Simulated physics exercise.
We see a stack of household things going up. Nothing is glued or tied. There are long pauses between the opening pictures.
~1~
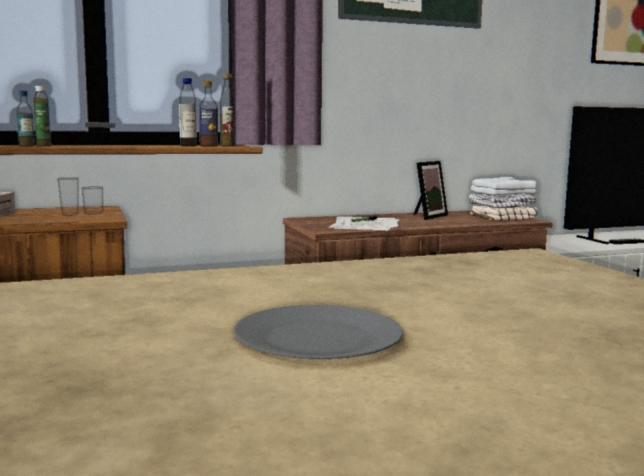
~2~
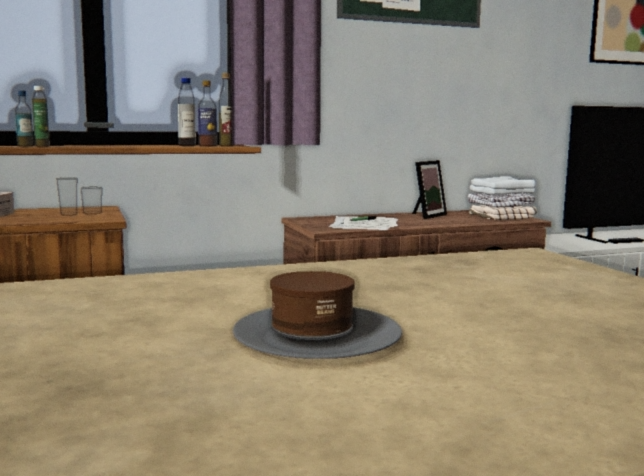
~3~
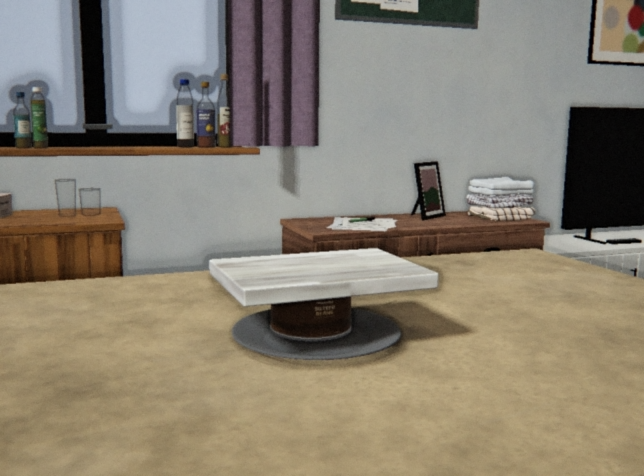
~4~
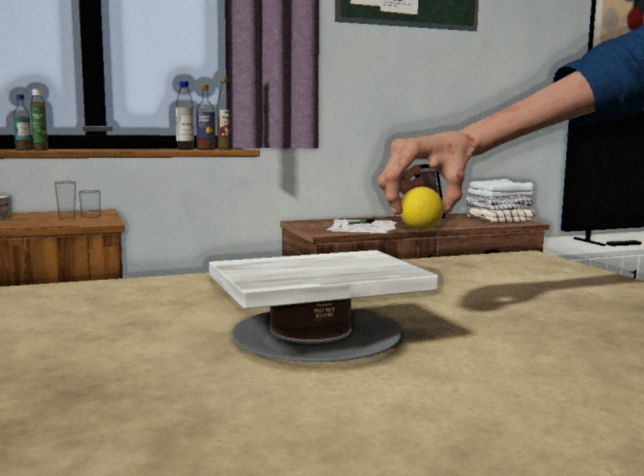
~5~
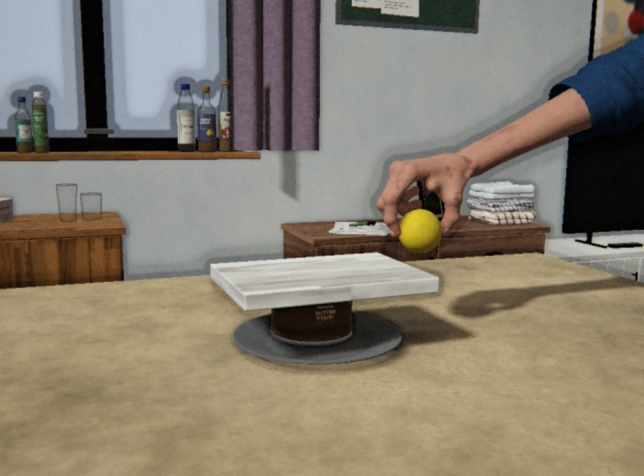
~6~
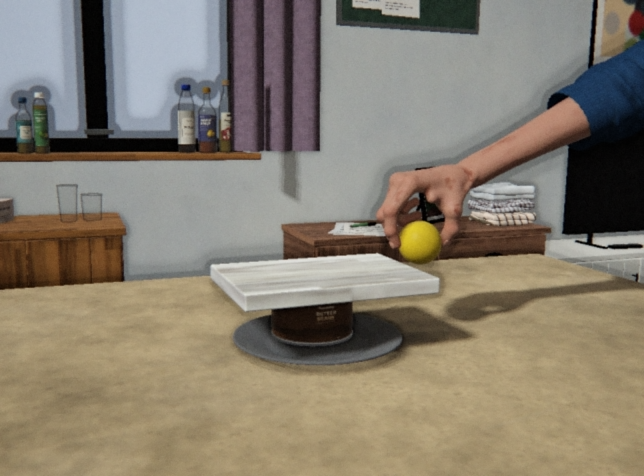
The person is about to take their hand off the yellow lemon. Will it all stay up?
As it turns out, it gives way.
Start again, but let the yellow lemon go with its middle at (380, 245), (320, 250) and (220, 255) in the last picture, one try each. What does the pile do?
First, it holds; second, it keeps its balance; third, it loses its balance.
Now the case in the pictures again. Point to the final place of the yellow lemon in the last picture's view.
Around (447, 311).
Then, 0.20 s after the last picture, yellow lemon rolled a little near (427, 259).
Then, 0.30 s after the last picture, yellow lemon now fallen.
Then, 0.50 s after the last picture, nothing new.
Then, 2.10 s after the last picture, yellow lemon resting near (447, 311).
At rest, fallen, yellow lemon; the other 3 in place. Seen from the same camera at the end, yellow lemon near (447, 311). The pile loses its balance.
